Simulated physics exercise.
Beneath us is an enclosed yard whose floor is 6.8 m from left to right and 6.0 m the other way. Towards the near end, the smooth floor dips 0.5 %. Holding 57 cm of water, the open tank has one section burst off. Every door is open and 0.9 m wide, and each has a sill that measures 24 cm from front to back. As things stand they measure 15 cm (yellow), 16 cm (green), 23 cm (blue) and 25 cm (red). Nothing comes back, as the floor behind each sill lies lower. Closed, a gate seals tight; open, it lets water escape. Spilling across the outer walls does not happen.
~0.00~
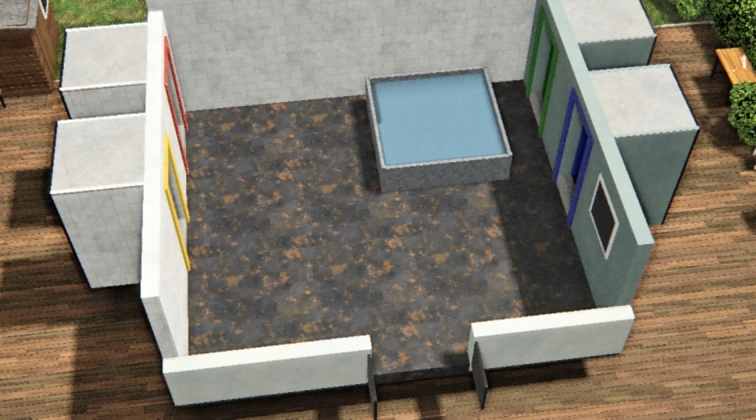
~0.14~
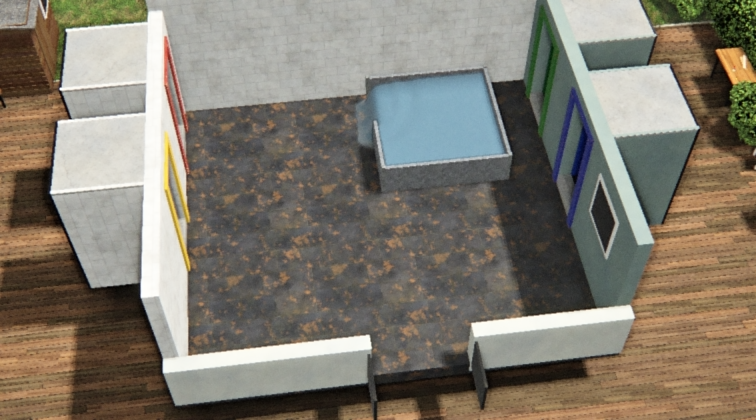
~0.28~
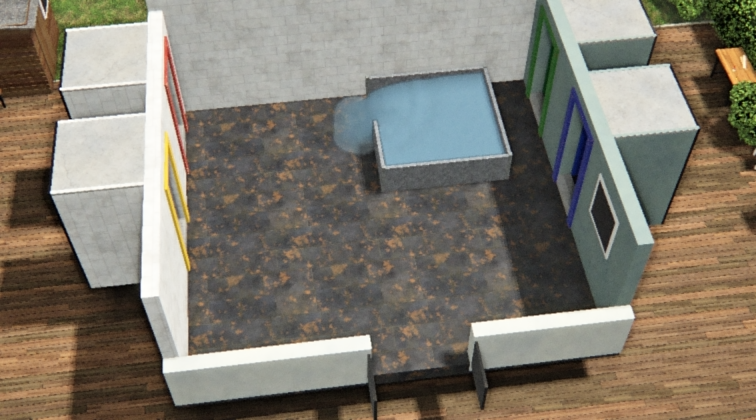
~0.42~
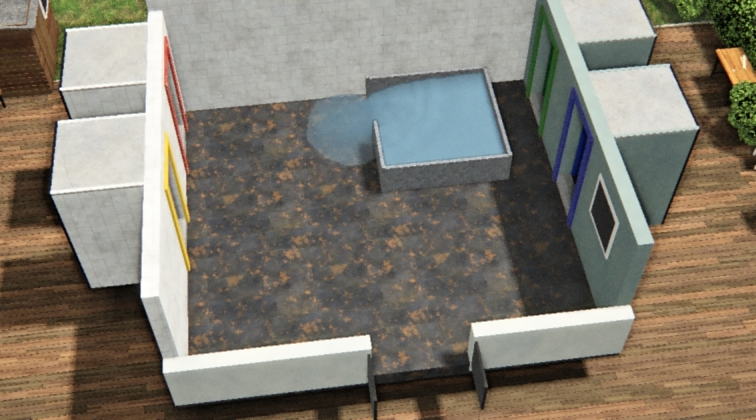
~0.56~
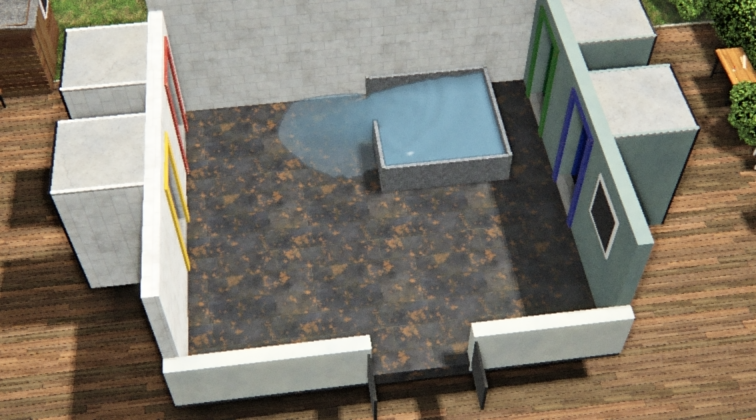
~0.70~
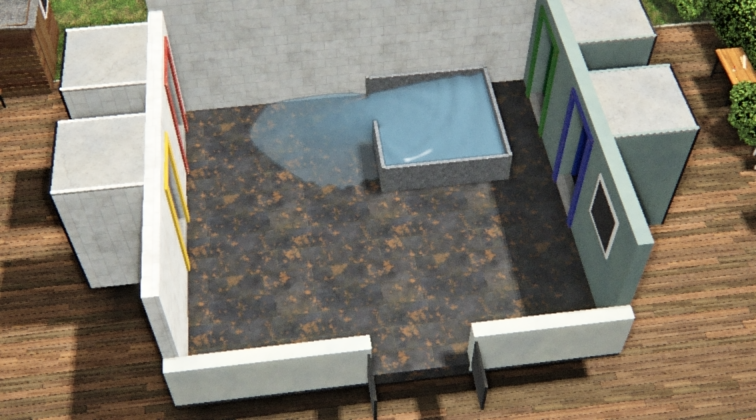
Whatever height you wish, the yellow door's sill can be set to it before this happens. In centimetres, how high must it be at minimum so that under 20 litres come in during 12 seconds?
At least 8 cm or so.
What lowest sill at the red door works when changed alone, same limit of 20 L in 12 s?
Red door, minimum about 29 cm.
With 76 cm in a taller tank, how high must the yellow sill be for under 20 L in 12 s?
Roughly 11.0 centimetres.
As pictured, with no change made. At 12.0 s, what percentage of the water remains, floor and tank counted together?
Around 92 percent is still there.
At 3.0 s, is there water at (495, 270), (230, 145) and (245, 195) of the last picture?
In the order asked: Untouched, soaked, soaked.
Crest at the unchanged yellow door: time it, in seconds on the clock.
At roughly 3.0 s.
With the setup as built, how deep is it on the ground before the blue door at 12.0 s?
Lab note: Depth approx. 8.0 cm.
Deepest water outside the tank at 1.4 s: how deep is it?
About 34 cm at most.
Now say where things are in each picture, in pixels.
In the first picture, still water, 57 cm deep, in the open tank at (436, 118); the yellow door at (177, 208) is dry.
In the second picture, the gap is at (373, 117), the front 0.2 m out at (364, 144); the back of the open tank holds 57 cm.
In the third picture, the front is at (338, 139), 0.7 m from the gap at (373, 117); 0.8 m2 of floor is wet, 57 cm left at the back.
In the fourth picture, the gap is at (373, 118), the front 1.2 m out at (313, 142); the back of the open tank holds 57 cm.
In the fifth picture, the gap is at (373, 117), the front 1.7 m out at (284, 140); the back of the open tank holds 57 cm.
In the sixth picture, the gap is at (373, 117), the front 2.3 m out at (256, 140); the back of the open tank holds 57 cm; 2.5 m in a straight line remain to the yellow door at (177, 208).
After 1.4 s water covers 20 % of the floor, deepest (34 cm) near (186, 113); it has not reached the yellow door.
After 3.0 s water covers 30 % of the floor, deepest (34 cm) near (187, 147); 15 cm at the yellow door, 0 litres in over its 15 cm sill.
After 12.0 s water covers 95 % of the floor, deepest (12 cm) near (189, 383); 6 cm at the yellow door, 0 litres in over its 15 cm sill.
At the yellow door as built, the water arrived by 2.2 s and peaked near 15 cm at 3.0 s.
Run again over the same 12 s with other heights there, 37 litres in over 6.5 cm, 12 litres over 9 cm. The limit of 20 litres is kept from about 8 cm up.
